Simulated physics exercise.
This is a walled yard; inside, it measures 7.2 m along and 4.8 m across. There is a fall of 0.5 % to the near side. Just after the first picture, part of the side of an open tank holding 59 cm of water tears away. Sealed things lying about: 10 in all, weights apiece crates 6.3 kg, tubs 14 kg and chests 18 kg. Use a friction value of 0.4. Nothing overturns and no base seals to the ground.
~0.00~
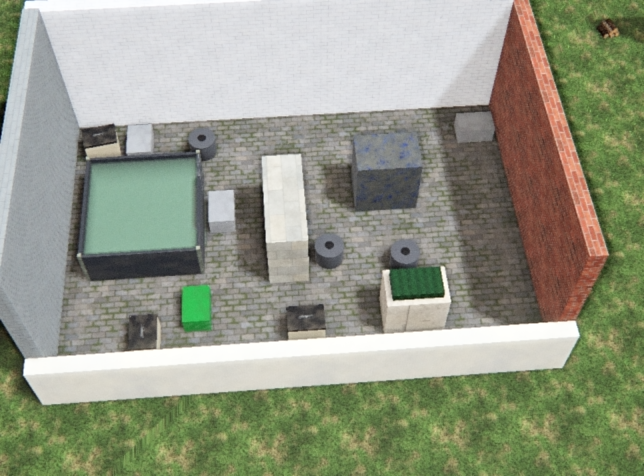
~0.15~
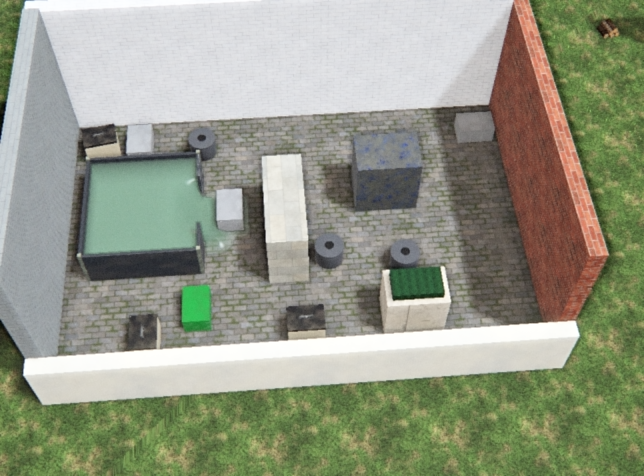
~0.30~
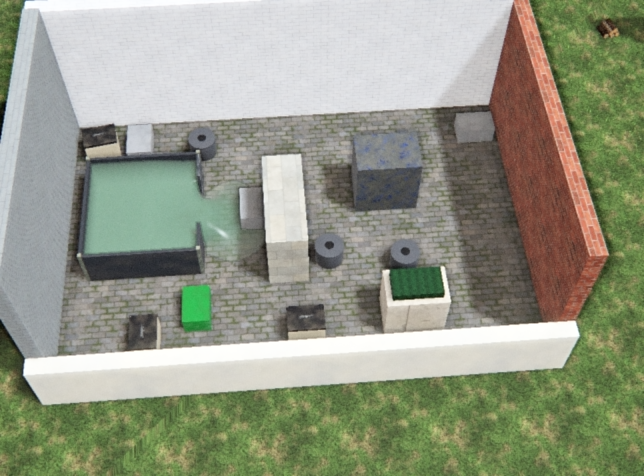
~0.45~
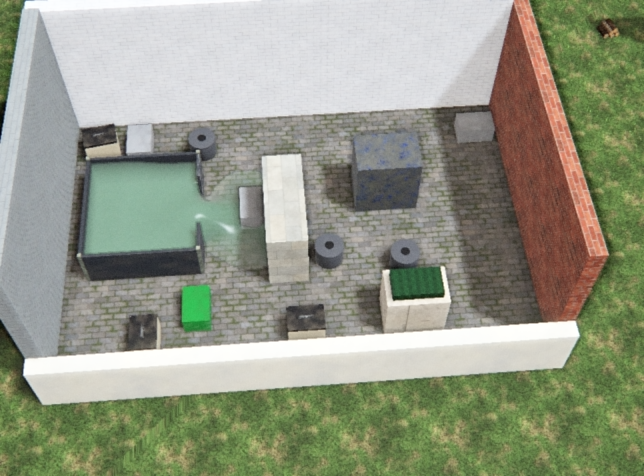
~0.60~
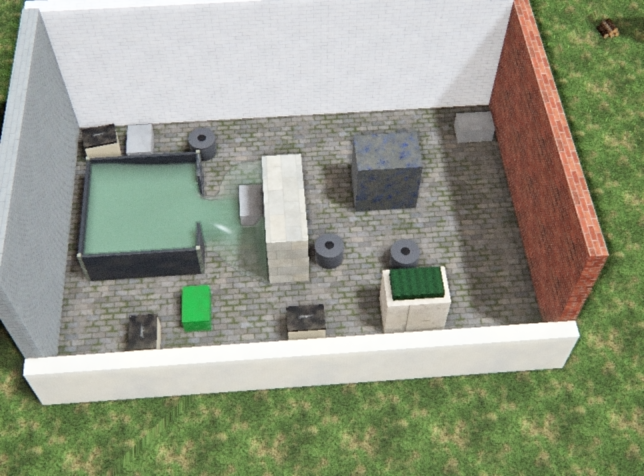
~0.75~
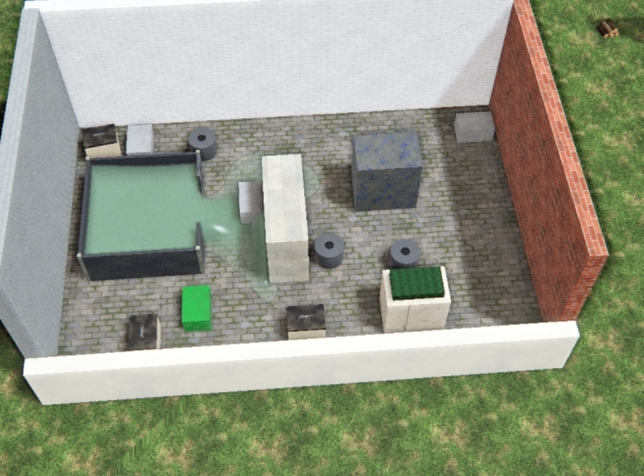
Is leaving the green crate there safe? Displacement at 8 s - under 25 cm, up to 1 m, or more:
I'd bet it shuffles a short distance.
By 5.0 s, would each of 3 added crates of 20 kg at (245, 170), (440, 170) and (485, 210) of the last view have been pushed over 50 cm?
One by one: Beyond the mark, below the mark, below the mark.
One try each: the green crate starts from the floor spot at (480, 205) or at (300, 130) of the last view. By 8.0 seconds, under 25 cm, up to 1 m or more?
One after the other: It is taken far off, and then it is taken far off.
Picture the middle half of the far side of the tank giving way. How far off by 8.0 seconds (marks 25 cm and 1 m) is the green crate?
Then the green crate stays put.
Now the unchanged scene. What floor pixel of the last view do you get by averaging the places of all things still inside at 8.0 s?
Near (288, 248).
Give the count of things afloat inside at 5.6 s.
The count is 5.
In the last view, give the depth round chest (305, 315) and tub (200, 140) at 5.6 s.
Roughly 4 and 4 cm.
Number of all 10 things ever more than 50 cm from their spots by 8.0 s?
5.
After 1.6 s the green crate is near (193, 304), 0.0 m from its start, aground; 1 afloat.
After 3.6 s the green crate is near (128, 290), 1.0 m from its start, afloat; 3 afloat.
After 5.6 s the green crate is near (157, 289), 0.6 m from its start, afloat; 5 afloat.
After 8.0 s the green crate is near (233, 319), 0.6 m from its start, afloat; 5 afloat.
